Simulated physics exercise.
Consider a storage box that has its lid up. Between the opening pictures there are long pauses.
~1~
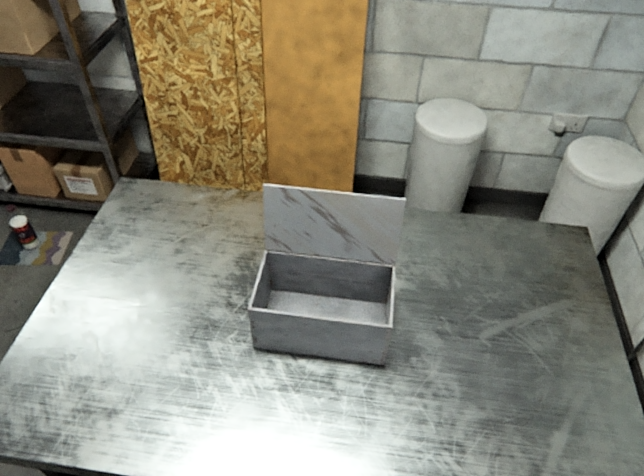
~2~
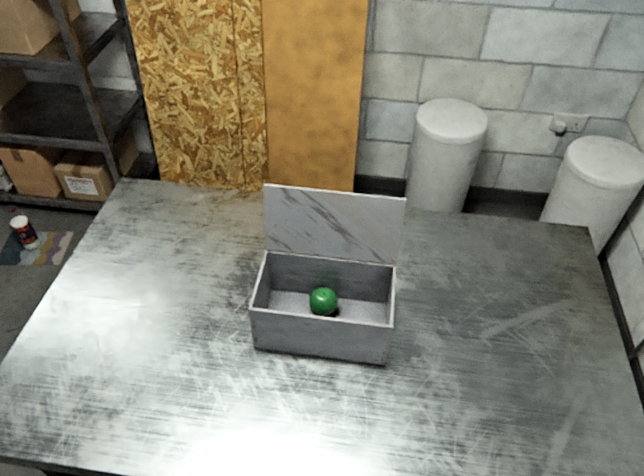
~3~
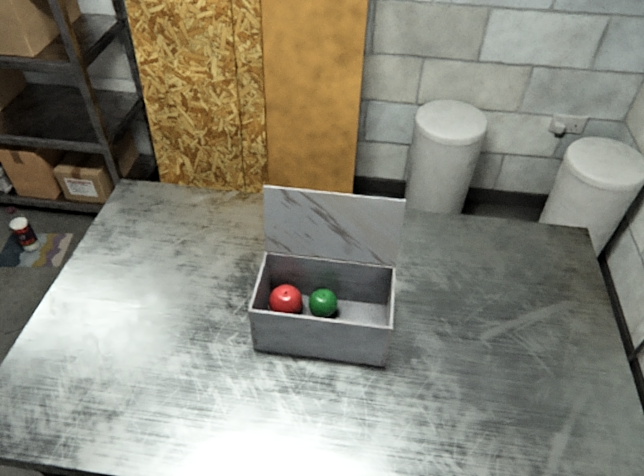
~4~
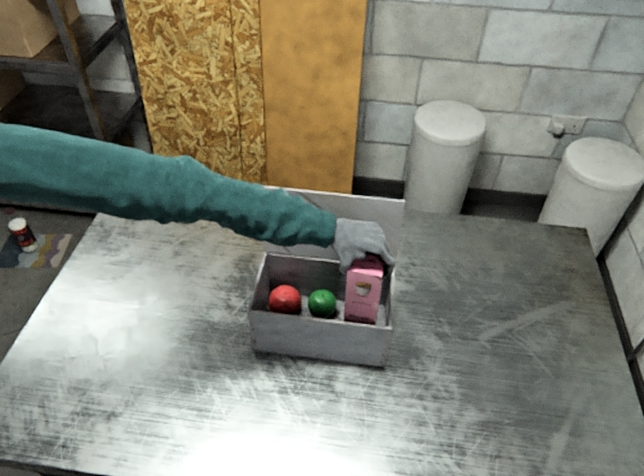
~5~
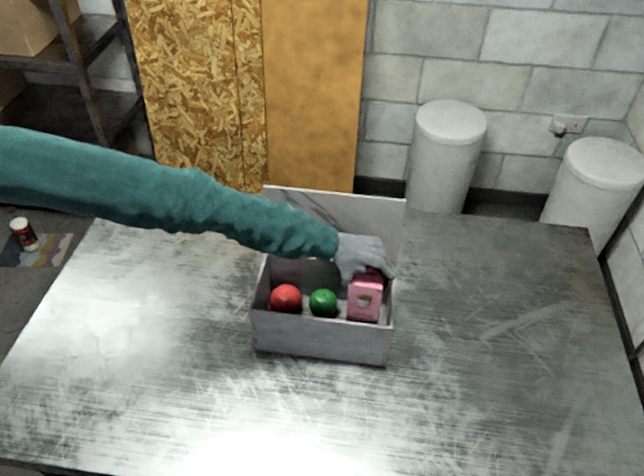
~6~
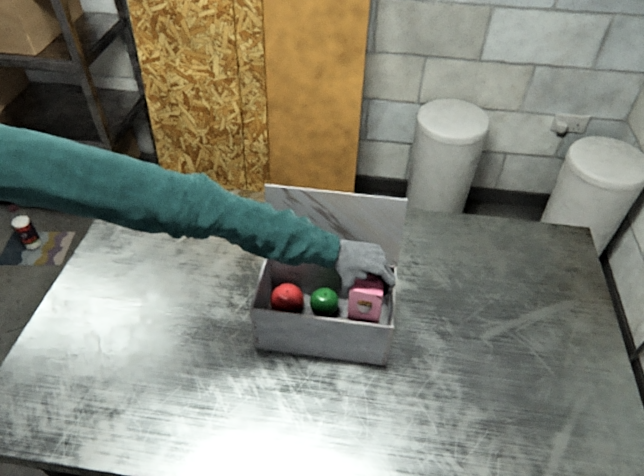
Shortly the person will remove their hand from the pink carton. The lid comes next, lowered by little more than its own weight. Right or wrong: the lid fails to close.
Right, it stays open.
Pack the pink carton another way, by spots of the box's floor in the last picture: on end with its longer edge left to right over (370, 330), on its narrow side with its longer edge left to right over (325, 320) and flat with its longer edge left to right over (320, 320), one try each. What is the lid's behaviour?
Try 1: Lid stays raised; try 2: Lid goes down; try 3: Lid goes down.
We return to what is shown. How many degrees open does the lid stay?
I'd put it at roughly 40°.
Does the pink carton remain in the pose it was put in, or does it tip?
By the end it has kept its angle.
Then, 1.10 s on from there, lid starting down.
Then, 1.50 s on from there, lid 65° above the rim.
Then, 1.80 s on from there, lid 43° above the rim.
Then, 3.70 s on from there, lid 40° above the rim.
In the end, lid 40° above the rim; all 3 unmoved. At the end, from the last picture's camera, pink carton near (364, 315).
